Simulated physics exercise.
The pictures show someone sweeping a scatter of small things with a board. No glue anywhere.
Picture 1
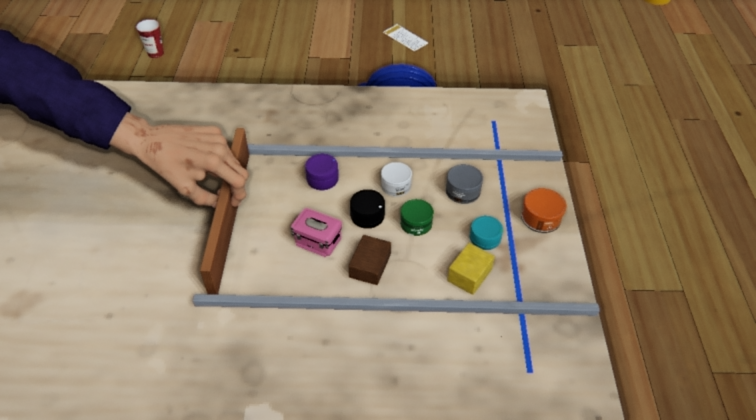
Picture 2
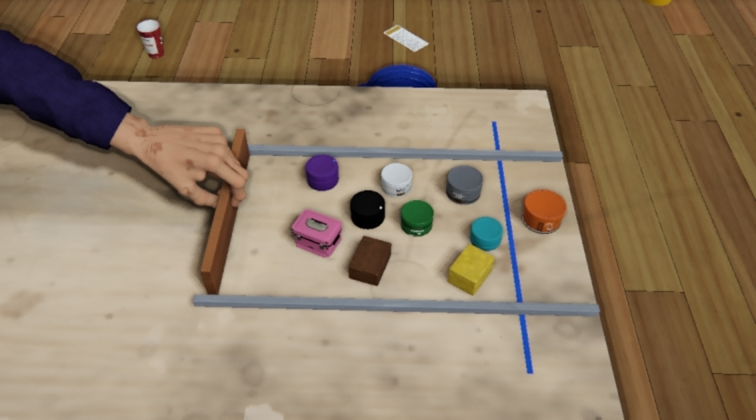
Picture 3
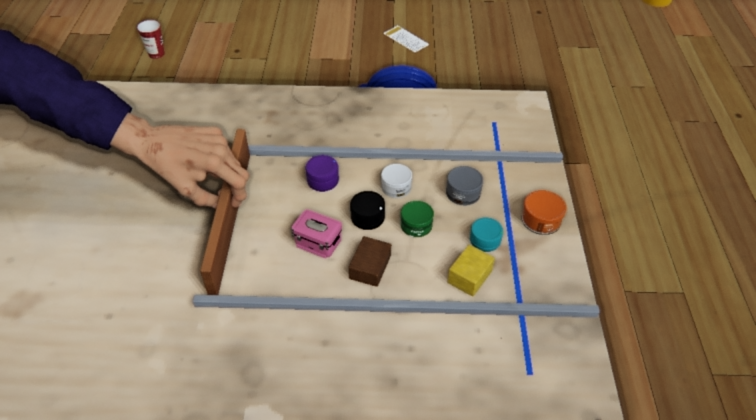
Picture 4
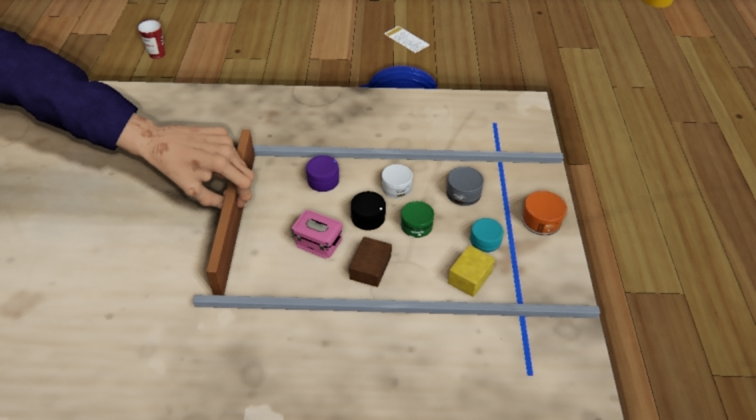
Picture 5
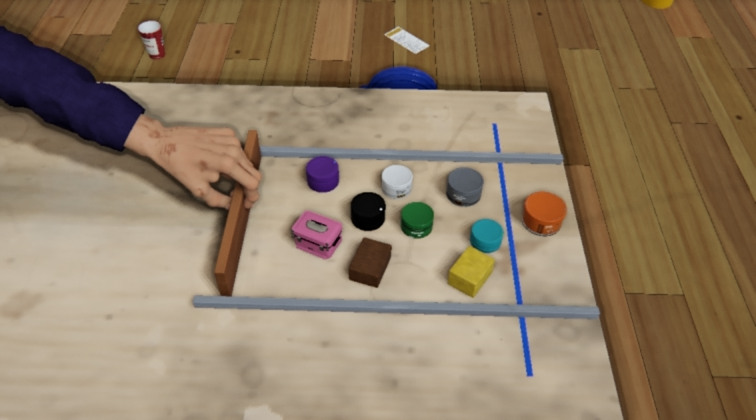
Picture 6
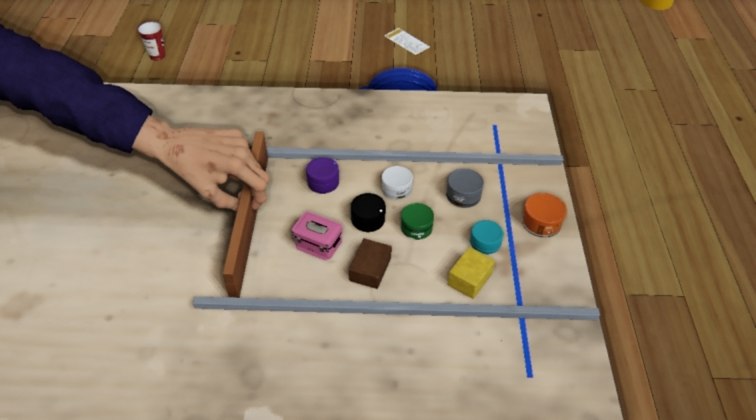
A hand slides a wooden board slightly right toward small, colourful objects on a table.
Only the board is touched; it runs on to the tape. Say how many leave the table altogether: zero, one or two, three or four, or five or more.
As it turns out, the number that fall off is one or two.
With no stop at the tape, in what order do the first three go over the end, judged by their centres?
They are the orange tin, the grey tub, the turquoise lid.
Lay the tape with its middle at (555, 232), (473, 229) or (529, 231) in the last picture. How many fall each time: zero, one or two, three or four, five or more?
One after another: Five or more; no fall at all; three or four.
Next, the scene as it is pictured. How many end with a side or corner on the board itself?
4 of them.
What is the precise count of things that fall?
It comes to 2.
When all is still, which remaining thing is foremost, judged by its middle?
The turquoise lid ends nearest.
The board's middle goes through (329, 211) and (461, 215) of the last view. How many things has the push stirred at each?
By then 3, and 10.
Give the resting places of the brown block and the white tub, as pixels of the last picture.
Near (542, 268) and (549, 187).
Early on, none off yet; orange tin at rest near (544, 215); turquoise lid at rest near (487, 237); grey tub at rest near (465, 188).
A while later, none off yet; orange tin at rest near (544, 215); turquoise lid at rest near (487, 237); grey tub travelled a little near (478, 190).
Further along, none off yet; orange tin travelled a little near (564, 223); turquoise lid travelled about its own width near (525, 241); grey tub travelled well along near (539, 197).
Finally, the number that fall off is one or two; lost, grey tub and orange tin.
